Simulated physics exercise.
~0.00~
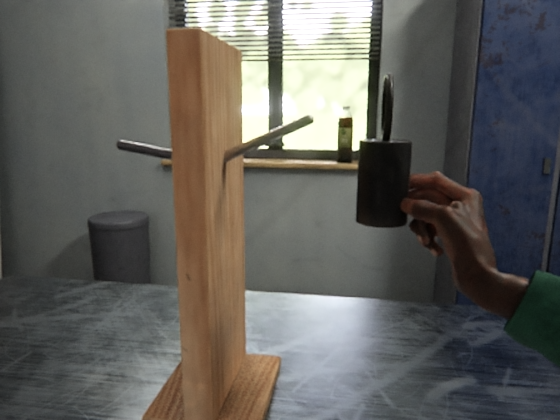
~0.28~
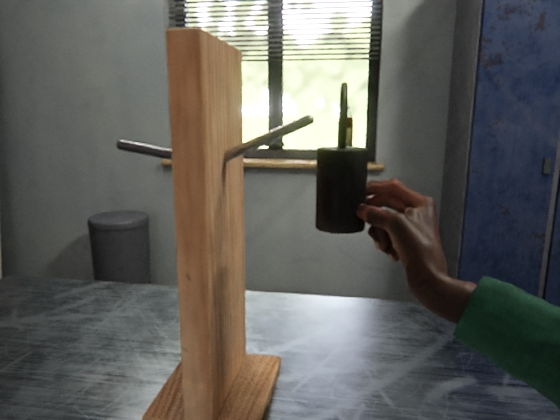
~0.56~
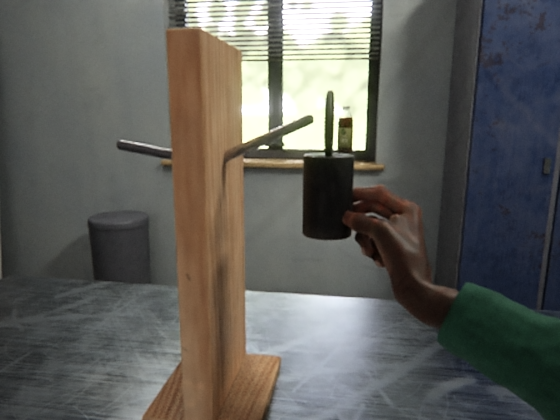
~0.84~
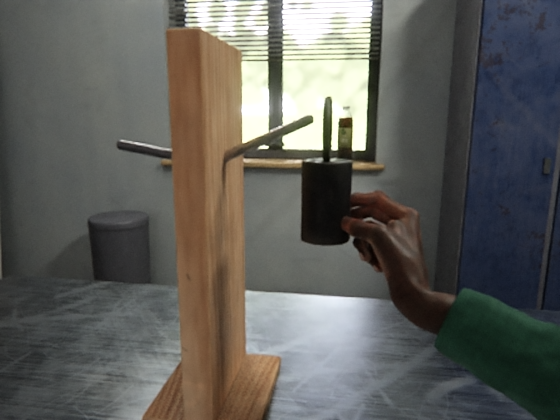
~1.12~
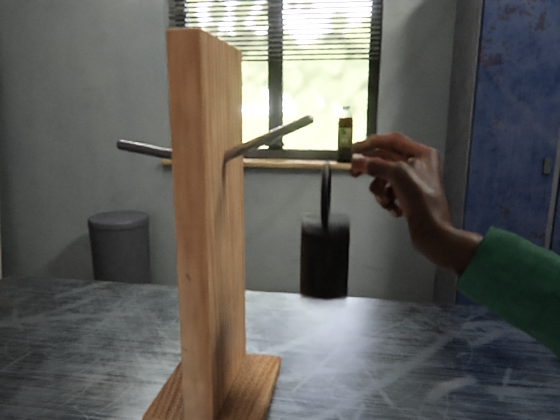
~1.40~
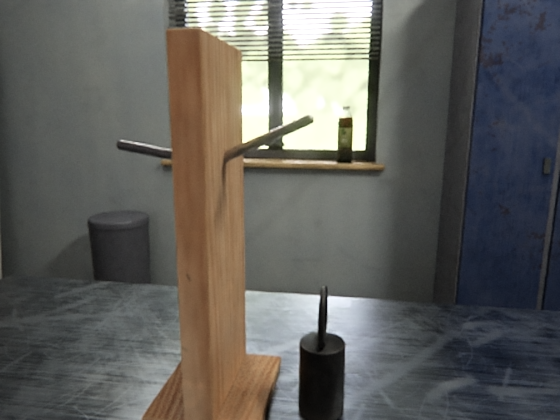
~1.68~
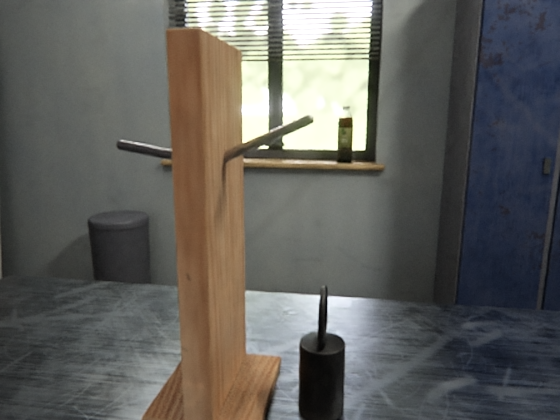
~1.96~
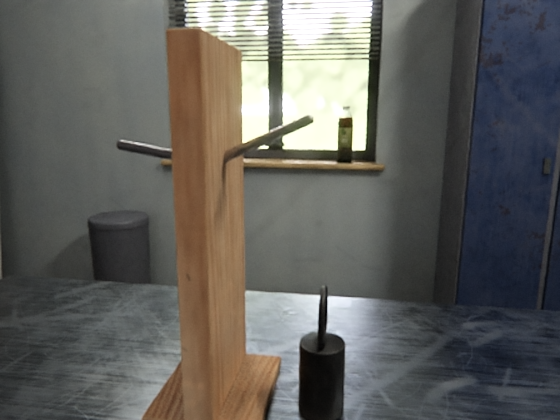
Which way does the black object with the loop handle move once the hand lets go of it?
It moves down, dropping from near the tip of the peg to the tabletop.
